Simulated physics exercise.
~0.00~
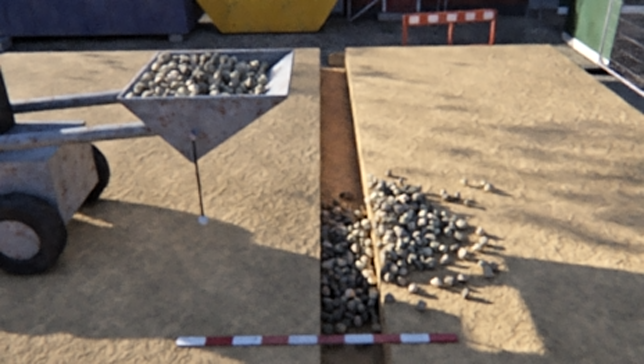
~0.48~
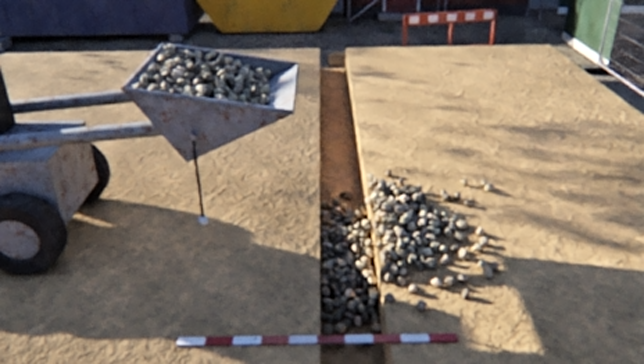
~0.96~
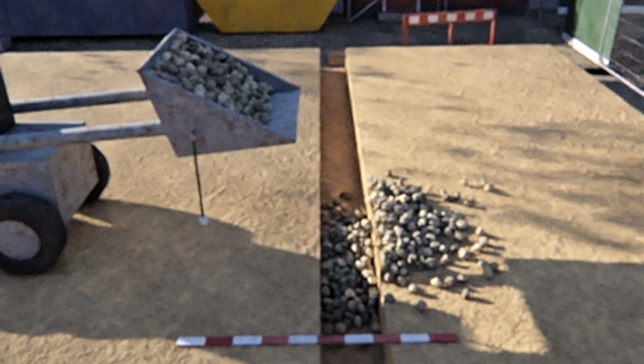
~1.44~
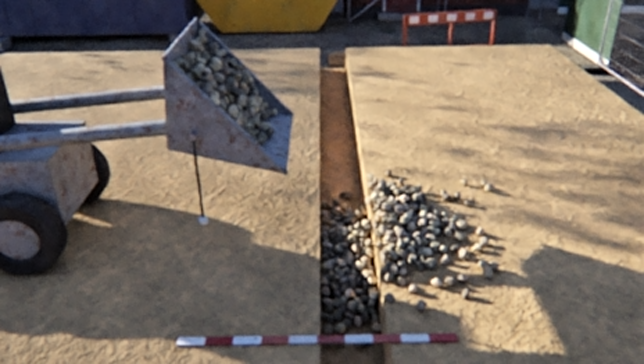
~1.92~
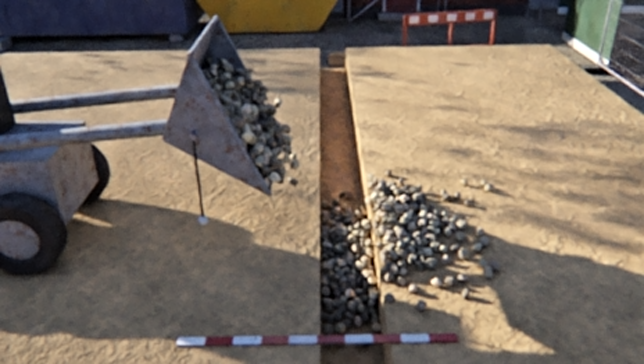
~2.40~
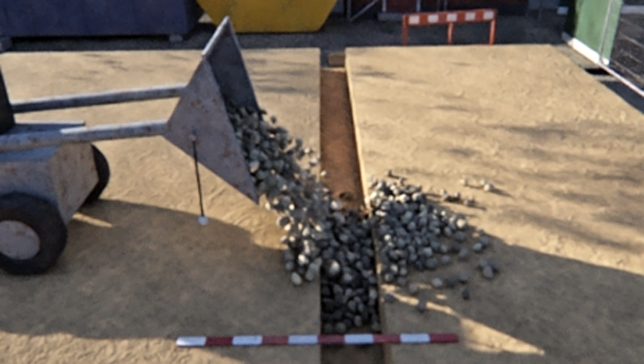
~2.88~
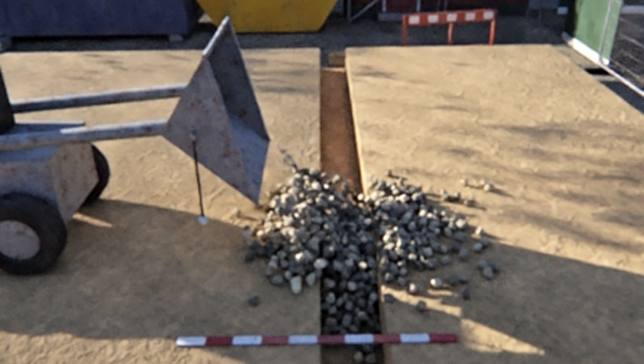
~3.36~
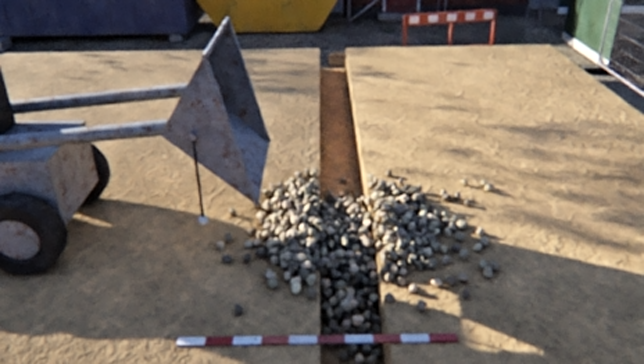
A grey metal bucket full of rounded-looking grey stones, held on the arms of a wheeled loader at the left, hangs over sandy ground in a high, steady view. A narrow straight trench runs away ahead of it, with an earlier heap of stones inside and spilling over its right side, and a red and white striped pole lies across the front. The bucket tips steadily forward to the right, and the stones slide to its lip, then pour out in a rush. They pile on the trench's left edge and tumble in, joining the older heap. The emptied bucket stays tilted above.
